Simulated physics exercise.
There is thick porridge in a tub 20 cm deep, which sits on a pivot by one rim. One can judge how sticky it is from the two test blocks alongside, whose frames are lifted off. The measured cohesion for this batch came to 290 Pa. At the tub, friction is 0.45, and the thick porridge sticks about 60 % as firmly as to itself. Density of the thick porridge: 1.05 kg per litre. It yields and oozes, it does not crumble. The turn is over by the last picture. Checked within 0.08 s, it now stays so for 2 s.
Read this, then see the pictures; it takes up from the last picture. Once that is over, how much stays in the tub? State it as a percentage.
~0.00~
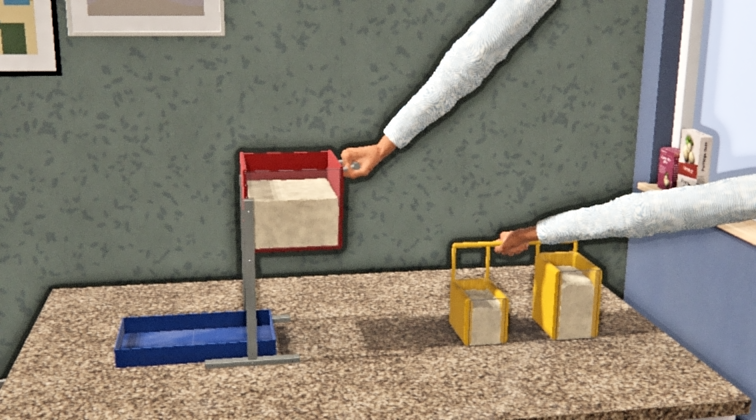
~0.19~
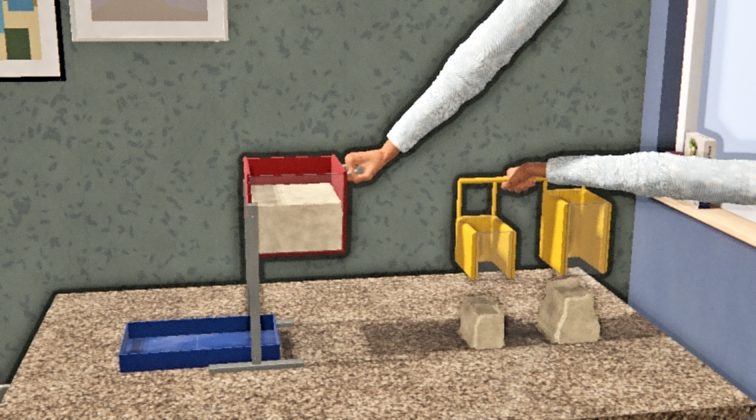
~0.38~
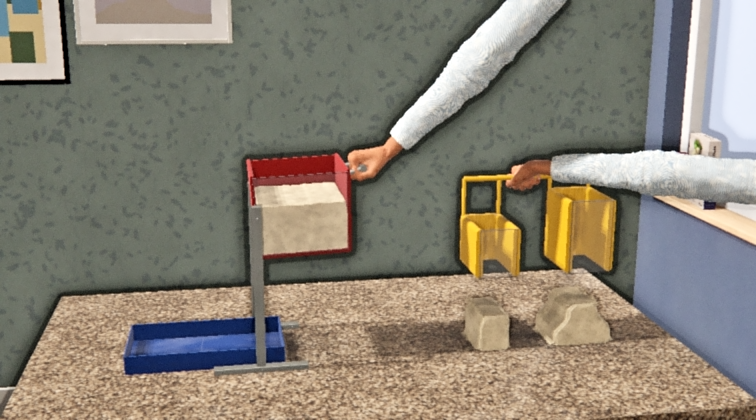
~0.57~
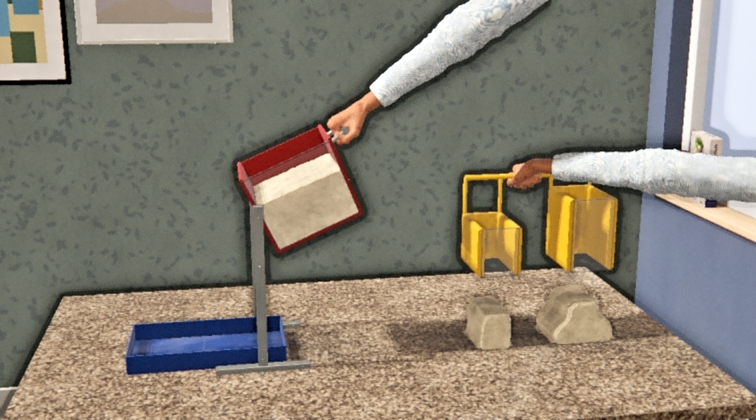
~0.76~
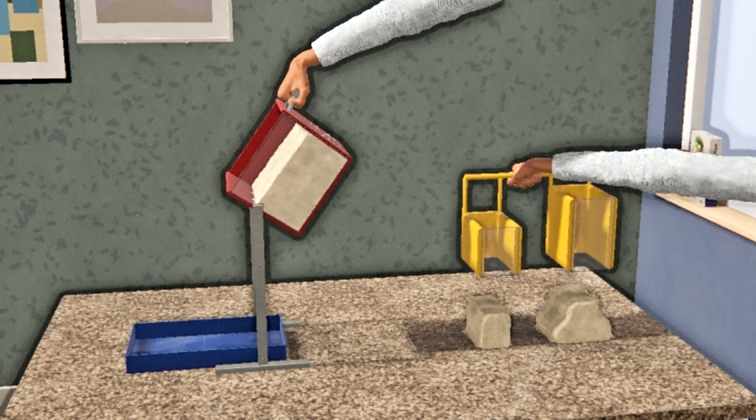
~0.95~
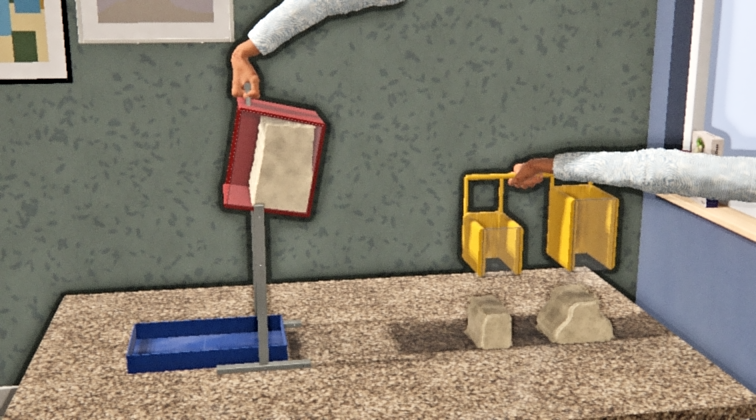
Some 77 percent stays.
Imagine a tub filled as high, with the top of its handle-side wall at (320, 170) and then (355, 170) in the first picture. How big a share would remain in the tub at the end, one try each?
In turn about 100 %, 60 %.
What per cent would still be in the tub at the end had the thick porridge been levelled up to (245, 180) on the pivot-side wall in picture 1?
Then about 55 %.
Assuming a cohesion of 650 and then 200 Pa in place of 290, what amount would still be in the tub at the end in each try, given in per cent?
Respectively 100 % and 65 %.
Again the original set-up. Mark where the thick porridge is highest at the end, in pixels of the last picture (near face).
Looking at the last picture, I'd put it at about (263, 163).
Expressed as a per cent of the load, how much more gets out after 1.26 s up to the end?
14 %.
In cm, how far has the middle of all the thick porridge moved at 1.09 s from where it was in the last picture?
Something like 4 cm, give or take.
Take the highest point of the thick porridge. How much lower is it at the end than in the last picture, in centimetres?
9 cm.
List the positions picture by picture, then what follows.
Handle-side rim at (340, 169), tilt 0 degrees; crest of the thick porridge at (334, 197); block heights 11 cm, 17 cm (left to right), in the first picture.
Handle-side rim at (343, 173), tilt 0 degrees; crest of the thick porridge at (338, 202); block heights 10 cm, 14 cm (left to right), in the second picture.
Handle-side rim at (346, 172), tilt 2 degrees; crest of the thick porridge at (339, 201); block heights 10 cm, 12 cm (left to right), in the third picture.
Handle-side rim at (328, 141), tilt 24 degrees; crest of the thick porridge at (339, 171); block heights 10 cm, 12 cm (left to right), in the fourth picture.
Handle-side rim at (282, 114), tilt 55 degrees; crest of the thick porridge at (309, 135); block heights 10 cm, 12 cm (left to right), in the fifth picture.
Handle-side rim at (241, 112), tilt 79 degrees; crest of the thick porridge at (270, 124); block heights 10 cm, 12 cm (left to right), in the sixth picture.
After 1.09 s, the tub is at 79 degrees and holds 100 %.
After 1.26 s, the tub is at 79 degrees and holds 92 %.
After 1.43 s, the tub is at 79 degrees and holds 83 %.
After 1.60 s, the tub is at 79 degrees and holds 79 %.
After 2.95 s, the tub is at 79 degrees and holds 77 %.
